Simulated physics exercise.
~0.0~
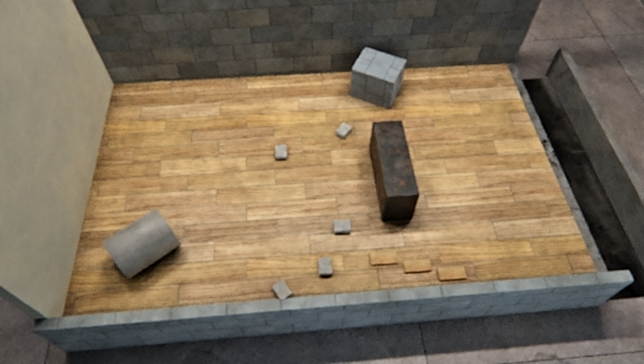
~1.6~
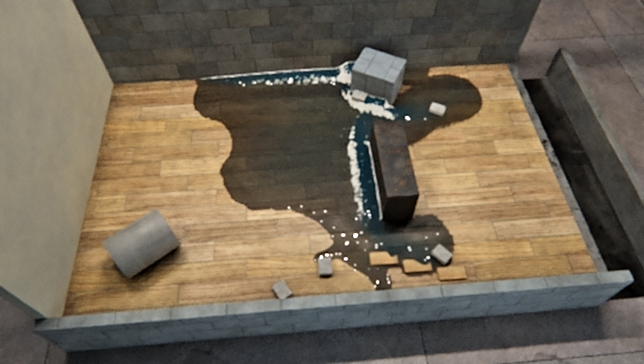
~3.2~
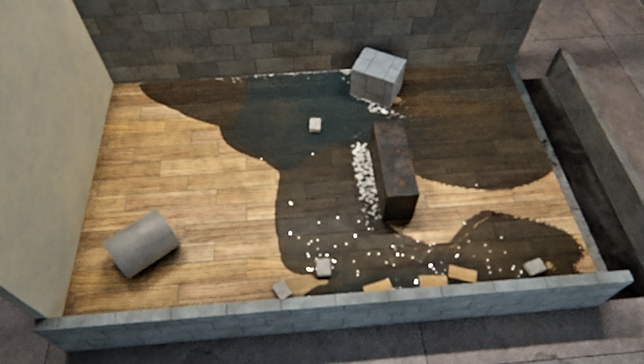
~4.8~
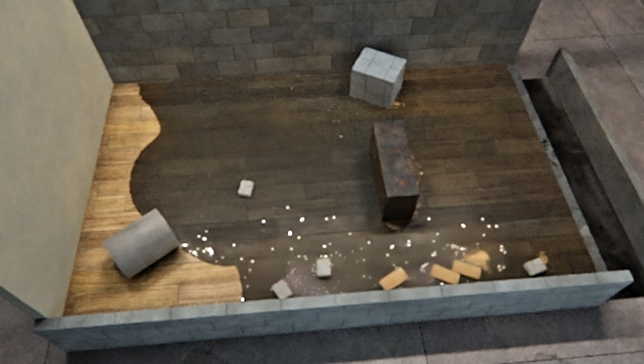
A grey drum lies on its side at the lower left of a wooden-floored room, viewed from high above, with grey walls behind and a low one in front. A pale block stands near the back, a dark upright slab right of centre, and small grey cubes and flat orange boards are scattered about. Dark water with white foam spreads from the back around block and slab, carrying some cubes rightward. It reaches the front, nudging the boards, while one cube drifts back leftward. Finally the wet covers nearly everything but the left side, foam specks linger, and the drum, block and slab remain in place.
